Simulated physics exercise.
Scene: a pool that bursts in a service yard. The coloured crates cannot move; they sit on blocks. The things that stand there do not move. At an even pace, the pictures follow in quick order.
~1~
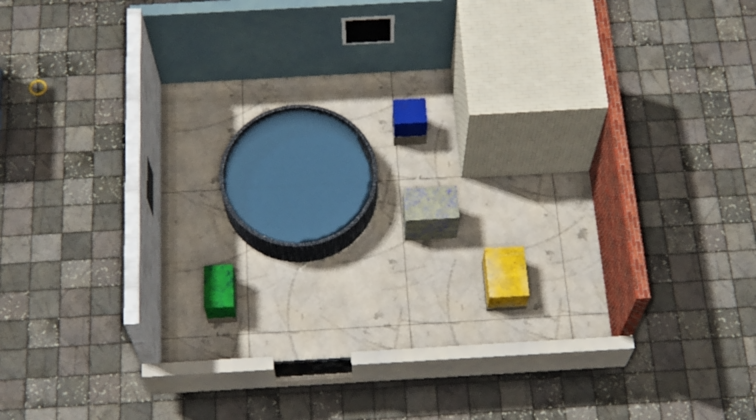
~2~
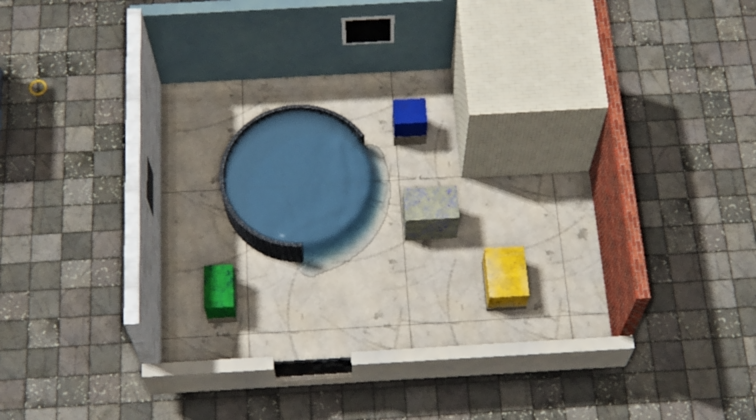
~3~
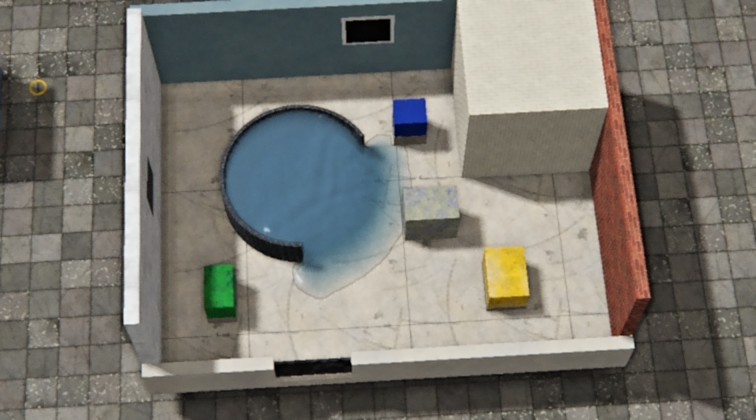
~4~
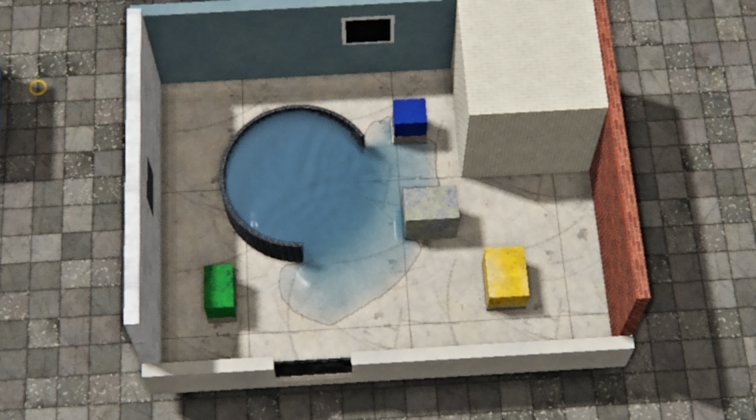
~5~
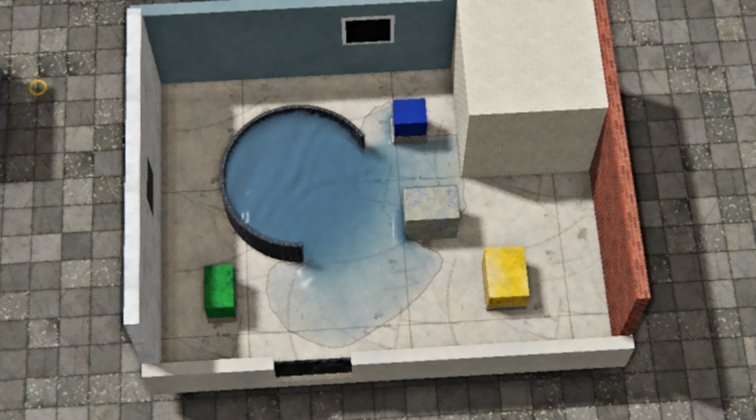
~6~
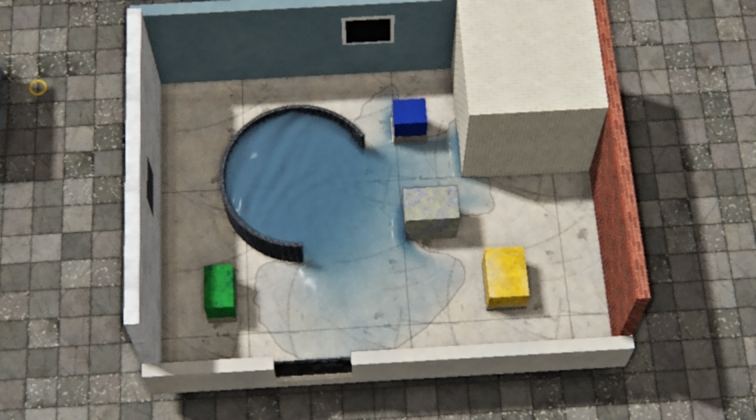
In a walled yard, a round pool bursts open on its right side, water spreading across the floor around still coloured blocks.
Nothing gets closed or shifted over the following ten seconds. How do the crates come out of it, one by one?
In order: The green crate will come out dry. The yellow crate will come out wet. The blue crate will come out dry.
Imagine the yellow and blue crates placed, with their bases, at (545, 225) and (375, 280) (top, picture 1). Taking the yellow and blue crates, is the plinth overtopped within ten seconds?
The yellow crate gets flooded, while the blue crate gets flooded.
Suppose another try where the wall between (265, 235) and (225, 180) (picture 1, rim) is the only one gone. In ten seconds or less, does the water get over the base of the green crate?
Green crate: Overtopped.
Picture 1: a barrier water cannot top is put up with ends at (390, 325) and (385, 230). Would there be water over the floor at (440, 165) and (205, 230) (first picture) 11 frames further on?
Reached, untouched.
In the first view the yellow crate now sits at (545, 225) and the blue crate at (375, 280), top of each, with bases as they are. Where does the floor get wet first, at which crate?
Crate marked blue.
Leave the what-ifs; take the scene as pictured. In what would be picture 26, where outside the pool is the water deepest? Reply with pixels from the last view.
About (601, 350).
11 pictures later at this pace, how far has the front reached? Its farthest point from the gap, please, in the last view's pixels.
Farthest reach: (610, 349).
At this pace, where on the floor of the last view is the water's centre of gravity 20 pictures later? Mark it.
Roughly (423, 244).
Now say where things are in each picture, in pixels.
The first frame shows still water in the round pool at (299, 176).
In the second frame, the front is at a hidden place, out from the gap at (366, 216).
In the third frame, water pours out at (366, 217) and has run to (387, 139).
In the fourth frame, water pours out at (366, 218) and has run to (389, 120).
In the fifth frame, water pours out at (366, 218) and has run to (324, 341).
In the sixth frame, the front is at a hidden place, out from the gap at (366, 218).
A moment on, water covers 45 % of the floor; the green crate water round its plinth, the yellow crate water round its plinth, the blue crate water round its plinth.
Next, water covers 60 % of the floor; the green crate water round its plinth, the yellow crate water round its plinth, the blue crate water round its plinth.
Then, water covers 75 % of the floor; the green crate water round its plinth, the yellow crate water round its plinth, the blue crate water round its plinth.
Later, water covers 100 % of the floor; the green crate water round its plinth, the yellow crate water round its plinth, the blue crate water round its plinth.
In the end, water covers 100 % of the floor; the green crate stayed above the water, the yellow crate was topped, the blue crate stayed above the water.
